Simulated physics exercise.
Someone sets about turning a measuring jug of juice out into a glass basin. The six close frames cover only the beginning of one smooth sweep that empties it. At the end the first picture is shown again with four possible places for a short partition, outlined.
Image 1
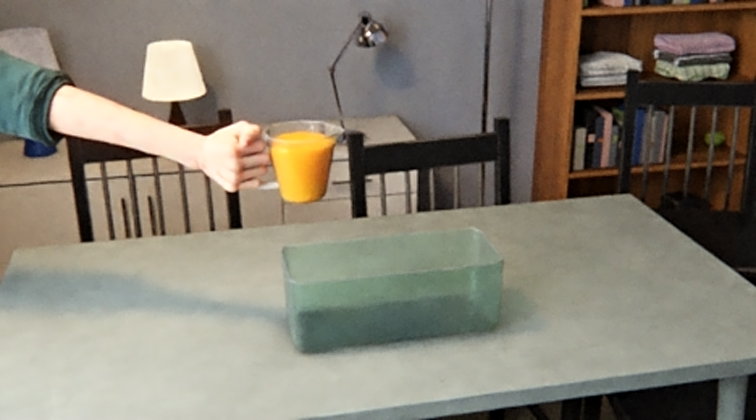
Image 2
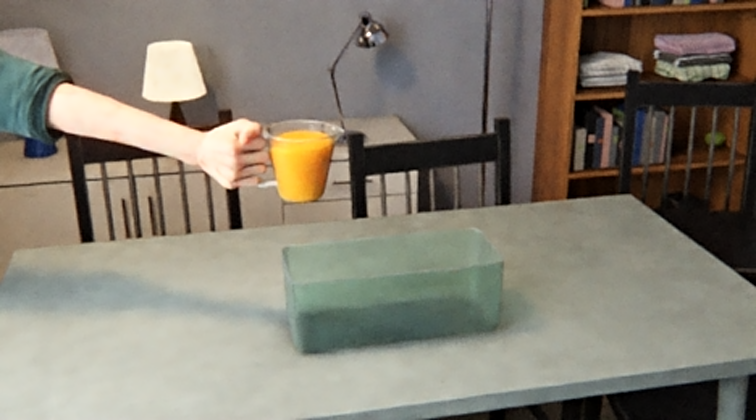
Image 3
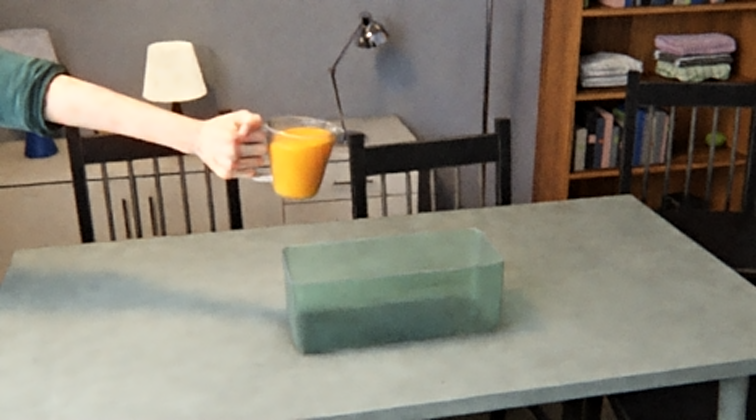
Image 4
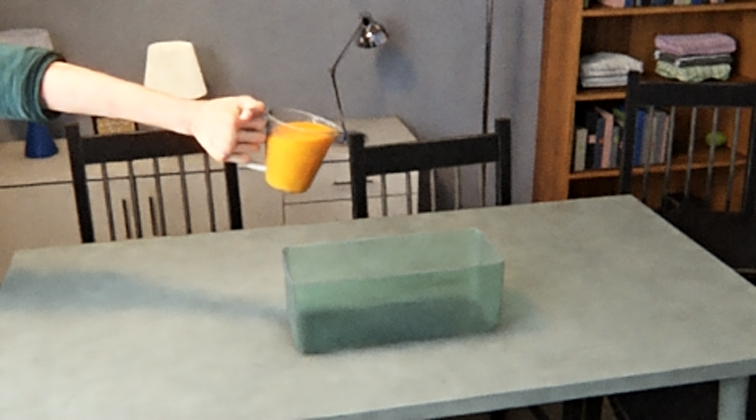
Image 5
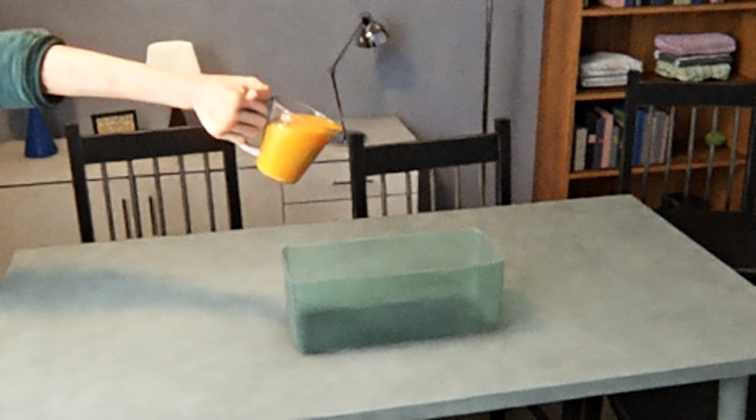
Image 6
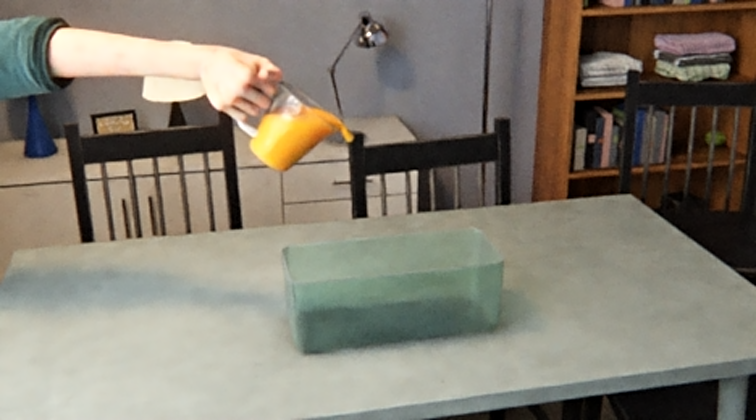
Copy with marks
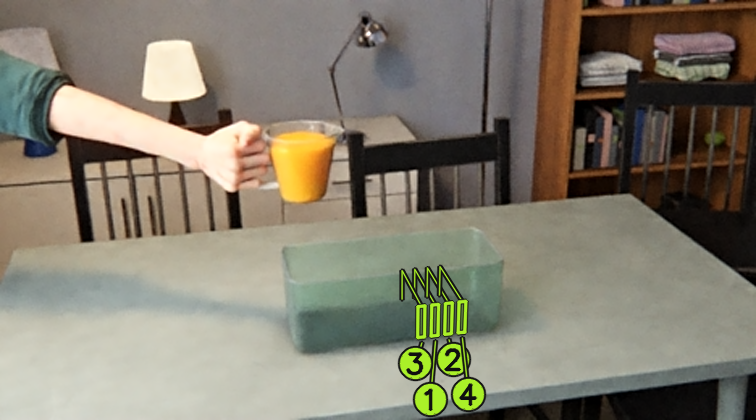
A hand tilts a jug of orange juice rightward above a glass basin until juice crosses the lip.
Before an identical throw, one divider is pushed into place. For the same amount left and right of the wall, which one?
1.
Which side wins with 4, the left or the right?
The left one.
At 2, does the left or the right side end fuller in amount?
The left side.
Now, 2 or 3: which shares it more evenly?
The answer is 3.
On the marked copy, 1 at (435, 340); 2 at (448, 339); 3 at (421, 342); 4 at (462, 337).
Choosing 1, about 55 % ends left of the wall and 41 % right of it; 3 % is lost outside.
Choosing 2, about 90 % ends left of the wall and 4 % right of it; 6 % is lost outside.
Choosing 3, about 17 % ends left of the wall and 80 % right of it; 4 % is lost outside.
Choosing 4, about 89 % ends left of the wall and 4 % right of it; 7 % is lost outside.
